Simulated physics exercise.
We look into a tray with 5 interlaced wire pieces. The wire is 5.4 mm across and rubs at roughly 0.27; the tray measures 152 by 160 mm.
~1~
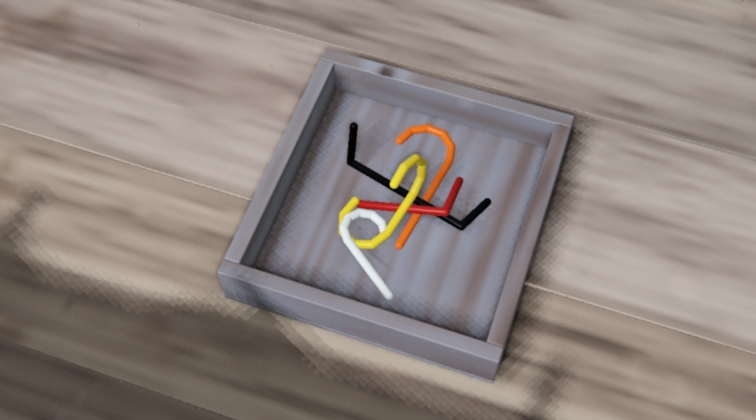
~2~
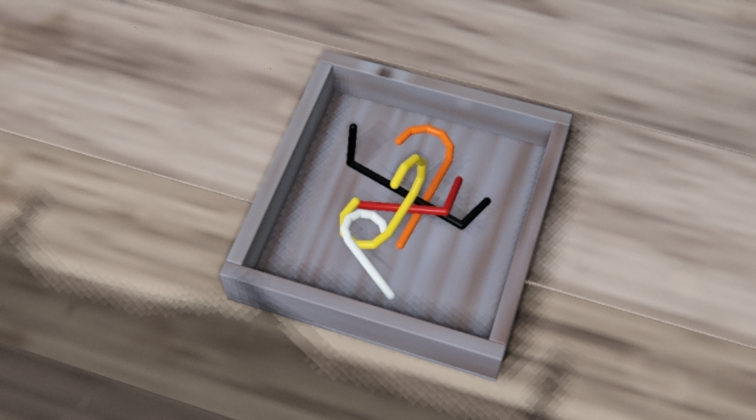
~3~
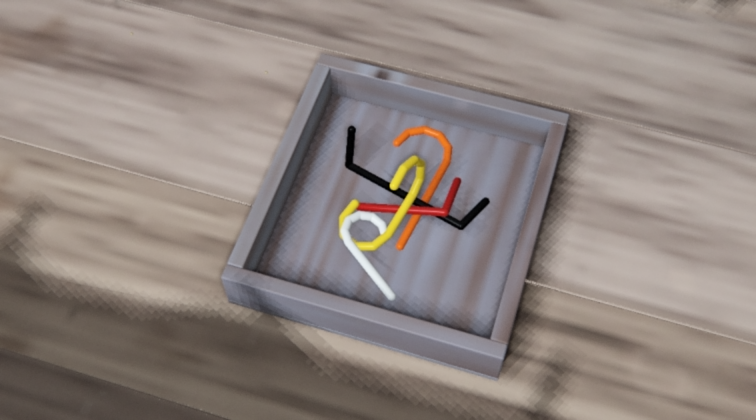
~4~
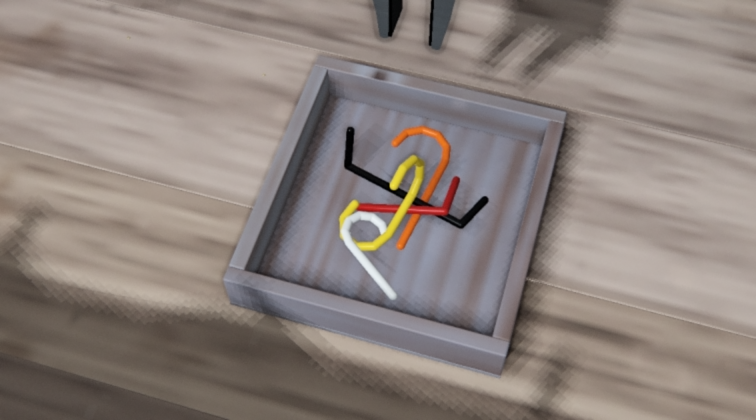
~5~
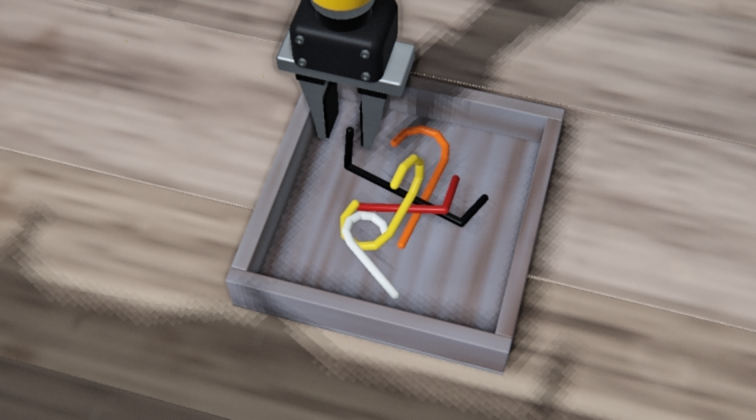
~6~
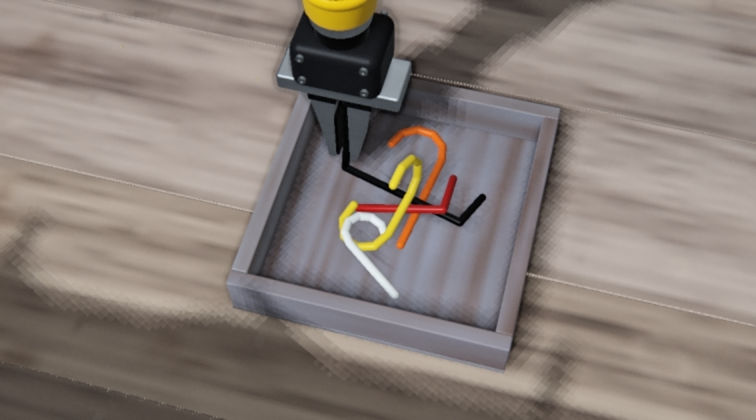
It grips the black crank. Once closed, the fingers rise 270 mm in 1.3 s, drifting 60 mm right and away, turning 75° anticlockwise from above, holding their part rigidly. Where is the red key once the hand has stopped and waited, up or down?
It hangs on.
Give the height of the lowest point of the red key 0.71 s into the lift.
Some 110 mm up.
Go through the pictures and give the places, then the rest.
In the first picture, fingers out of view, 208 mm above the grip; red key from (459, 181) to (360, 204), passing under yellow hook; black crank from (487, 202) to (354, 126), passing under yellow hook.
In the second picture, fingers out of view, 208 mm above the grip; red key from (459, 180) to (360, 205), passing under yellow hook; yellow hook from (395, 184) to (356, 202), passing over black crank, over red key, over and under white hook.
In the third picture, fingers out of view, 194 mm above the grip; white hook from (386, 236) to (392, 296), passing over and under yellow hook; black crank from (486, 201) to (352, 130), passing under yellow hook.
In the fourth picture, fingers (416, 14) 104 mm above the grip; orange hook from (396, 143) to (401, 246).
In the fifth picture, fingers (349, 119) 13 mm above the grip.
In the sixth picture, fingers (348, 133) closed on the black crank; red key from (453, 179) to (358, 208); black crank from (482, 198) to (348, 132).
Then, 0.39 s into the lift, lowest point more than 20 mm over the tray floor, black crank 58 mm.
Then, 0.71 s into the lift, lowest point more than 20 mm over the tray floor, black crank 159 mm, red key 114 mm.
Then, 1.30 s into the lift, lowest point more than 20 mm over the tray floor, black crank 273 mm, red key 227 mm.
End, hanging black crank 273 mm, red key 227 mm; the other 3 are down.
